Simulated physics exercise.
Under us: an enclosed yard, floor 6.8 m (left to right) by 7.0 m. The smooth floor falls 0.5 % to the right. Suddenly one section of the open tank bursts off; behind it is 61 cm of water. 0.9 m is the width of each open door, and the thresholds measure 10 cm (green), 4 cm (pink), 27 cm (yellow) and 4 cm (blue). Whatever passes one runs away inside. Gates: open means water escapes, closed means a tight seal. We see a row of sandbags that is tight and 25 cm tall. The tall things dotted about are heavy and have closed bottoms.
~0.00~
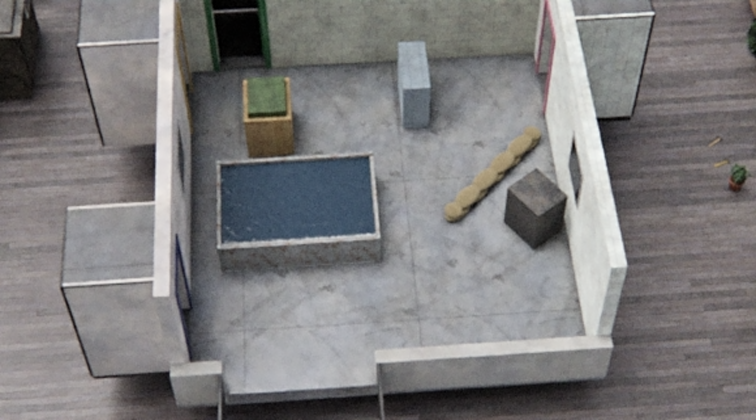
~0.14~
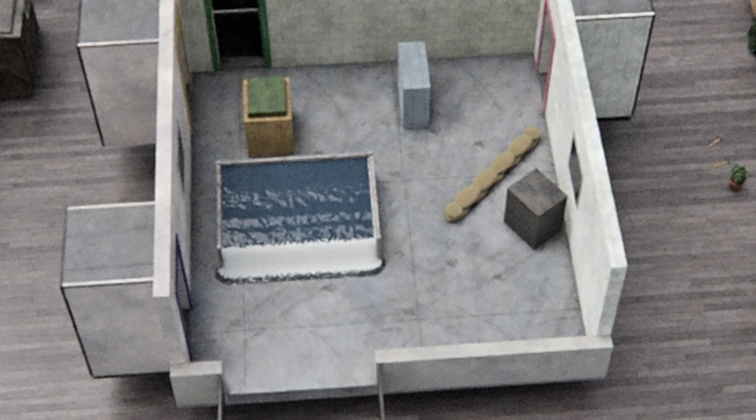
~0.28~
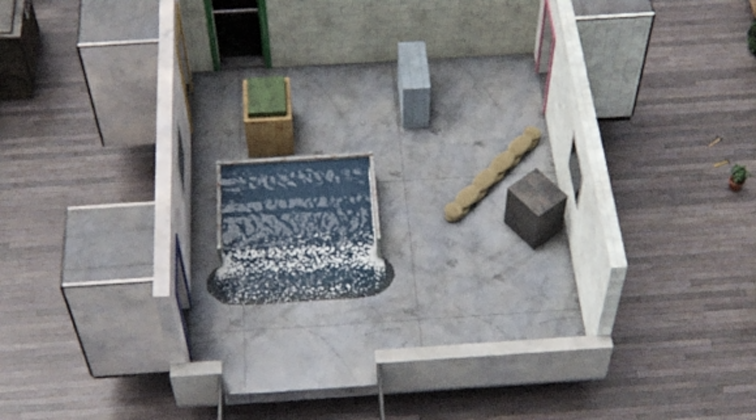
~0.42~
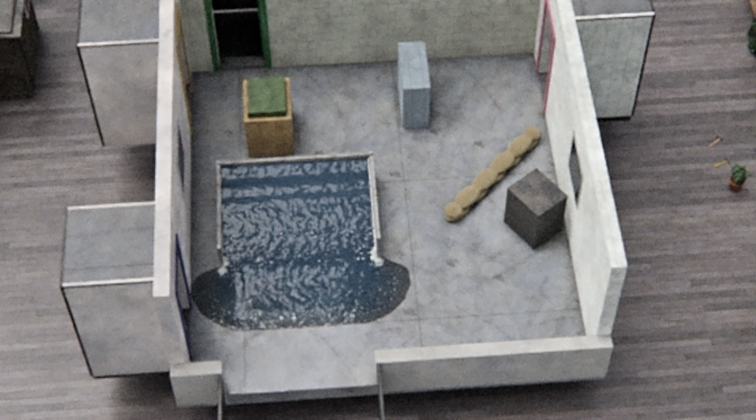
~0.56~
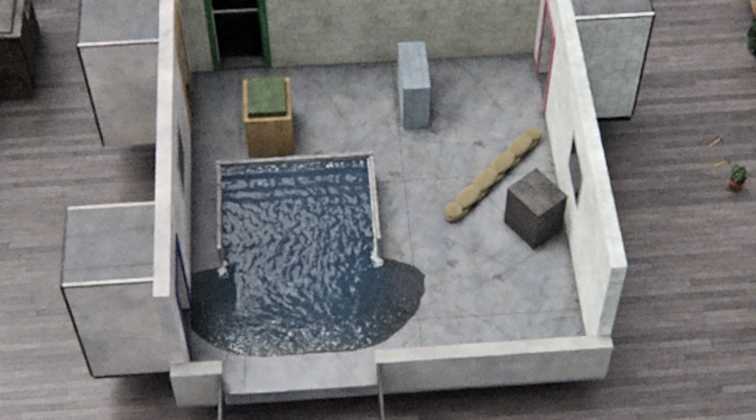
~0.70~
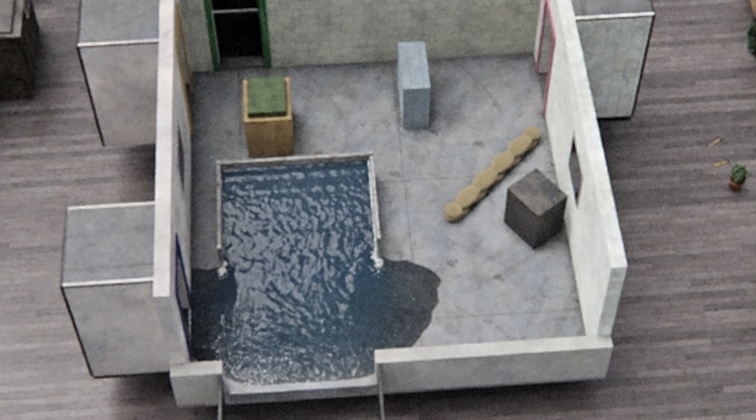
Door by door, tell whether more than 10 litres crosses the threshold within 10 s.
Green door - no, pink door - no, yellow door - no, blue door - yes.
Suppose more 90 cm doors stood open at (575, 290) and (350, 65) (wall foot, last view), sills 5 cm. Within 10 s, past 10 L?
Well, the first one ends up on the high side, the second one on the low side.
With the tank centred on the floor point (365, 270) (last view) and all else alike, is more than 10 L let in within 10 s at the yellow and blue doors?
Then: Yellow under, blue under.
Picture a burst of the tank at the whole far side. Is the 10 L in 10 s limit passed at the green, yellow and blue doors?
Note: Green beyond the mark, yellow short of the mark, blue short of the mark.
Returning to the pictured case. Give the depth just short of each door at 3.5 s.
Depths in cm: Green 0, pink 0, yellow 0, blue 12.
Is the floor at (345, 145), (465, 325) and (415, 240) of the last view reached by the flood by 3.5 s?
Well, the first is untouched by it, the next drenched, the last untouched by it.
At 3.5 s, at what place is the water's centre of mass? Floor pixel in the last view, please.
Around (345, 295) in the last picture.
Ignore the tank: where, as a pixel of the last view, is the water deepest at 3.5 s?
Look around (586, 358).
After 1.4 s water covers 25 % of the floor and is deepest (33 cm) near (191, 374); green door not reached, pink door not reached, yellow door not reached, blue door 11 cm at the sill, 6 L in.
After 2.2 s water covers 30 % of the floor and is deepest (28 cm) near (191, 384); green door not reached, pink door not reached, yellow door not reached, blue door 14 cm at the sill, 32 L in.
After 3.5 s water covers 35 % of the floor and is deepest (20 cm) near (586, 358); green door not reached, pink door not reached, yellow door not reached, blue door 12 cm at the sill, 82 L in.
After 6.0 s water covers 45 % of the floor and is deepest (14 cm) near (555, 245); green door not reached, pink door 1 cm at the sill, 0 L in, yellow door not reached, blue door 6 cm at the sill, 121 L in.
After 10.0 s water covers 55 % of the floor and is deepest (7 cm) near (459, 366); green door not reached, pink door 1 cm at the sill, 0 L in, yellow door not reached, blue door 2 cm at the sill, 125 L in.
